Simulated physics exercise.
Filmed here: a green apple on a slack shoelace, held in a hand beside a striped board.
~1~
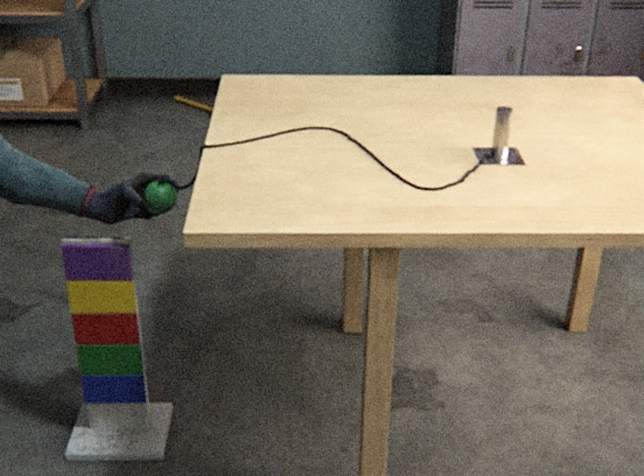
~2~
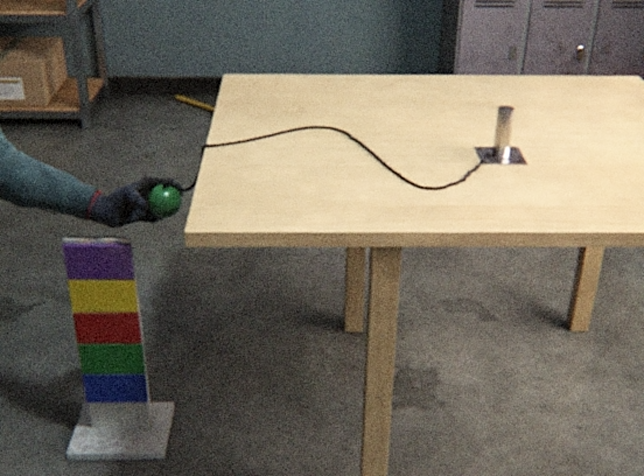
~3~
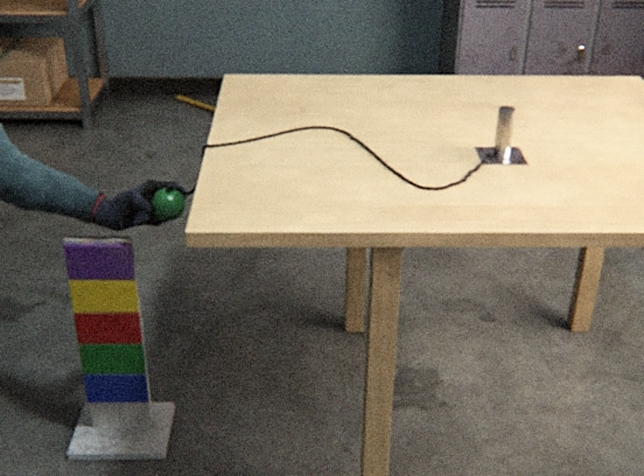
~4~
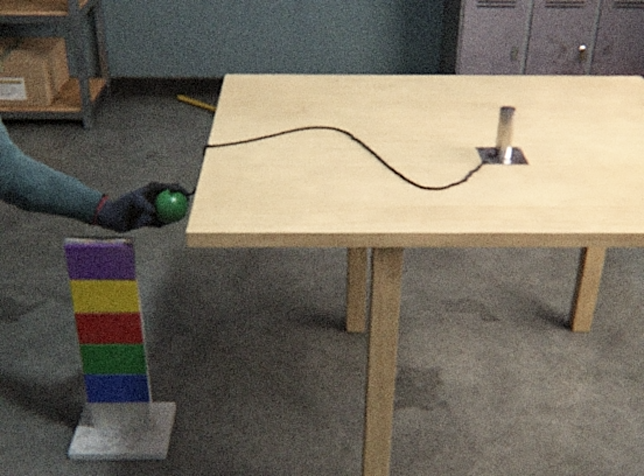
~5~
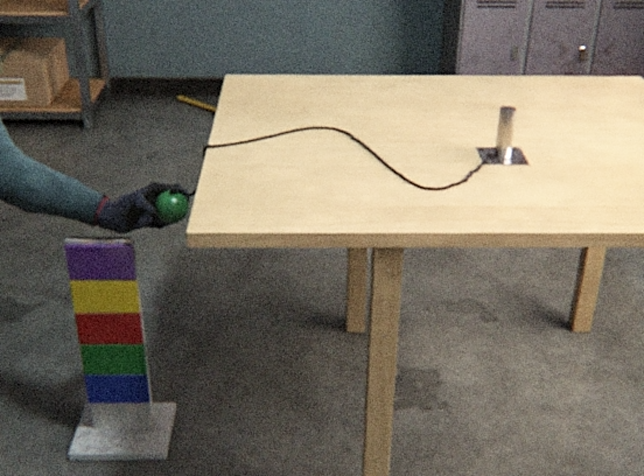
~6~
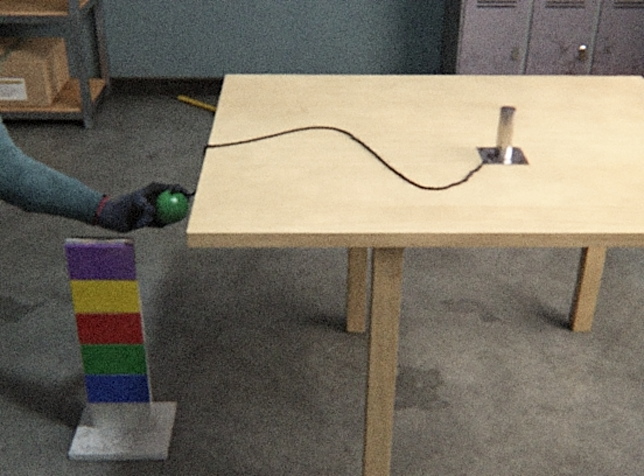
A gloved hand holding a green apple, tied to a dark cord, reaches in from the left beside a pale wooden table, seen from the front and slightly above in a storage room with shelves and lockers. The cord winds across the tabletop to a small upright post, and below the hand stands a purple, yellow, red, green and blue striped board. The hand drifts very slightly right and down, then stays nearly still.
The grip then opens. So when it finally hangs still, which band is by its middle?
At green.
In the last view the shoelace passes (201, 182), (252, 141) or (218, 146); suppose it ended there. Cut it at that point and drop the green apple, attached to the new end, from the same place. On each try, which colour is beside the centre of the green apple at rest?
Lab note - try 1: Red; try 2: Purple; try 3: Yellow.
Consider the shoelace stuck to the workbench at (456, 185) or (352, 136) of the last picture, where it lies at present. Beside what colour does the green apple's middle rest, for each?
Going through them one at a time, the answers are red; purple.
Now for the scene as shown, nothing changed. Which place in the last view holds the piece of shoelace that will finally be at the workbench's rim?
Look near (337, 129).
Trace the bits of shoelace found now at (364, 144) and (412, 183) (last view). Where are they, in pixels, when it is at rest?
Result - first point (255, 162), second point (359, 159).
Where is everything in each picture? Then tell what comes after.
Green apple (160, 197); purple (97, 264); yellow (101, 298); red (106, 330); green (110, 361); blue (114, 390), in the first frame.
Green apple (165, 201); shoelace through (469, 172) (406, 180) (364, 146) (306, 128) (230, 144), in the second frame.
Green apple (168, 204), in the third frame.
Green apple (171, 206); shoelace through (471, 173) (408, 180) (366, 146) (308, 128) (232, 144), in the fourth frame.
Green apple (172, 207), in the fifth frame.
Green apple (172, 207); shoelace through (471, 173) (408, 180) (366, 146) (308, 128) (232, 144), in the sixth frame.
Soon after, apple near (188, 355); level with green.
Then, apple near (235, 369); level with green.
Further on, apple near (204, 364); level with green.
At rest, apple near (217, 368); level with green. The green one.
